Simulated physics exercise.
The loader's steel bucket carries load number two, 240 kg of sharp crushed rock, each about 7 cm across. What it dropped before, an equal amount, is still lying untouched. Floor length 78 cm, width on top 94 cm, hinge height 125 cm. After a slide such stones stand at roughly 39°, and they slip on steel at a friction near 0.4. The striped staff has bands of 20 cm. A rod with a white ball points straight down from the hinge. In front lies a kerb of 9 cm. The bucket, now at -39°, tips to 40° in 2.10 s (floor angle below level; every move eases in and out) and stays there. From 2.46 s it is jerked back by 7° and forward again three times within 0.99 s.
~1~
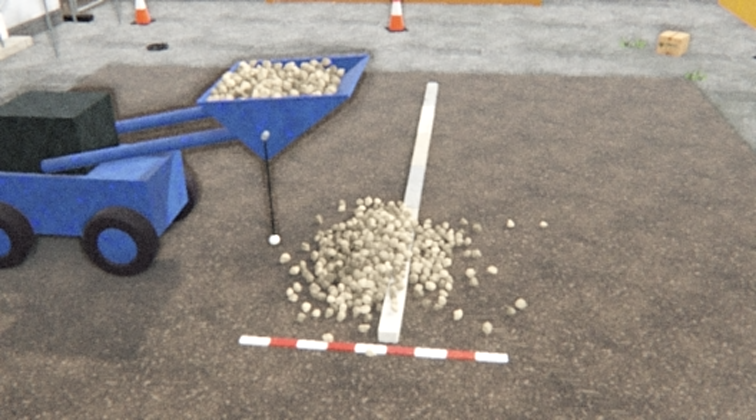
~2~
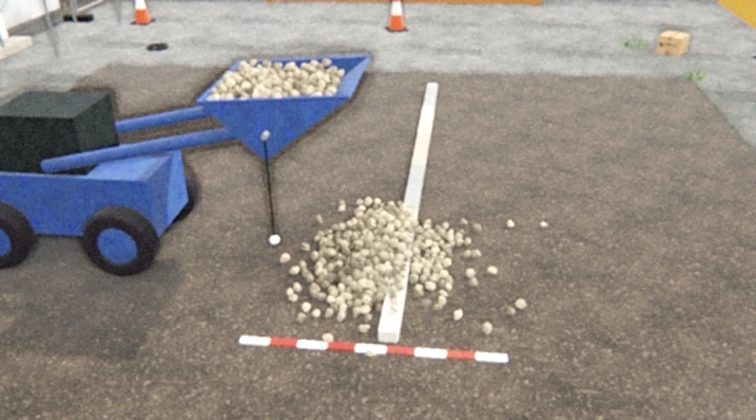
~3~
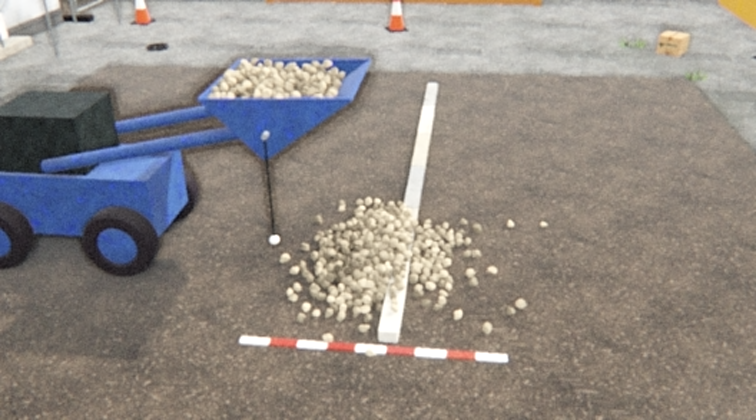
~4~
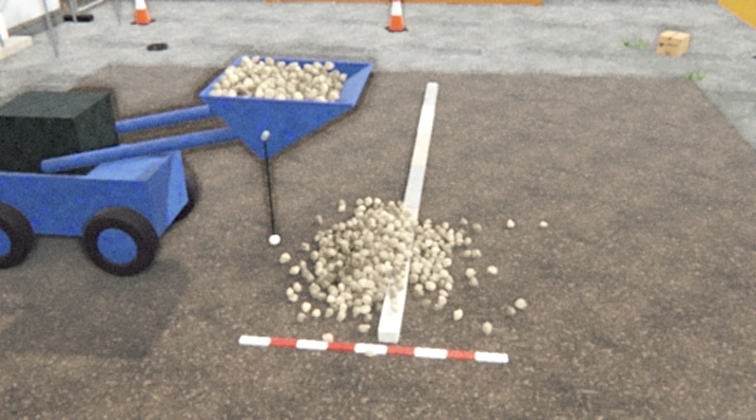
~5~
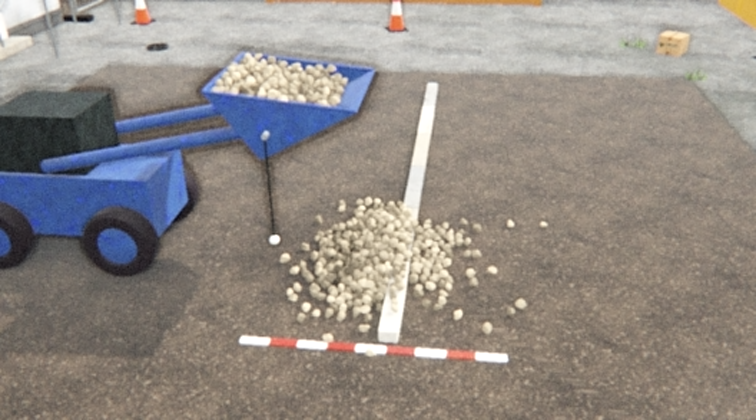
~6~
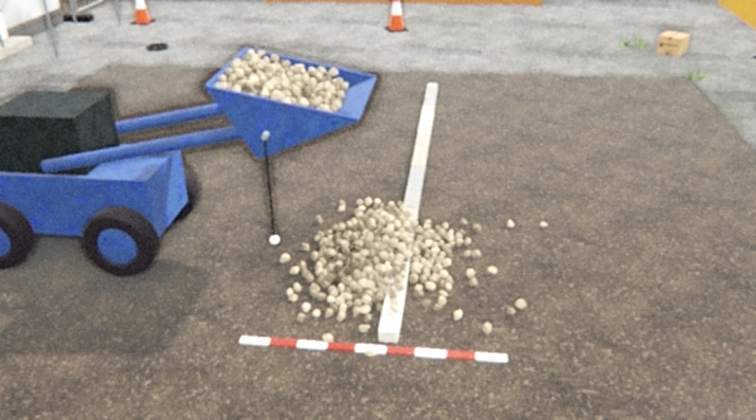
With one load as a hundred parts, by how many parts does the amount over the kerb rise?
Close to 48 parts in a hundred.
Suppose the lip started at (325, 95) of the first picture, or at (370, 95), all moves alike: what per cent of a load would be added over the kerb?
Near 20 per cent from the first place, 70 from the second.
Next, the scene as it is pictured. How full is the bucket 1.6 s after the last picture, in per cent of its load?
It holds some 25 per cent.
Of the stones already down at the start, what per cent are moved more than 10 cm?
Roughly 10 per cent of them.
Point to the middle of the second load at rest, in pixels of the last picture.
Around (400, 246).
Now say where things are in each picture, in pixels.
In the first frame, lip at (349, 96), floor tilted -39°, highest stones at (313, 70). The earlier load is highest near (384, 228), 27 cm above ground level, 86 % on this side of the kerb, 14 % over the kerb.
In the second frame, the bucket is at -38°, its lip at (349, 97); the top of the load is at (303, 72).
In the third frame, lip at (351, 100), floor tilted -36°, highest stones at (284, 75).
In the fourth frame, lip at (353, 105), floor tilted -33°, highest stones at (243, 67).
In the fifth frame, the bucket is at -28°, its lip at (356, 112); the top of the load is at (244, 64).
In the sixth frame, lip at (358, 120), floor tilted -23°, highest stones at (246, 61).
Then, 1.0 s after the last picture the floor is at 28°; in per cent of one load, 98 in the bucket, 88 on this side of the kerb, 14 over the kerb; the foremost stones are at (503, 265).
Then, 1.6 s after the last picture the floor is at 40°; in per cent of one load, 23 in the bucket, 152 on this side of the kerb, 25 over the kerb; the foremost stones are at (503, 265).
Then, 3.3 s after the last picture the floor is at 40°; in per cent of one load, 0 in the bucket, 137 on this side of the kerb, 63 over the kerb; the foremost stones are at (522, 265).
Then, 5.7 s after the last picture the floor is at 40°; in per cent of one load, 0 in the bucket, 137 on this side of the kerb, 63 over the kerb; the foremost stones are at (522, 265). Net gain over the kerb, 48.
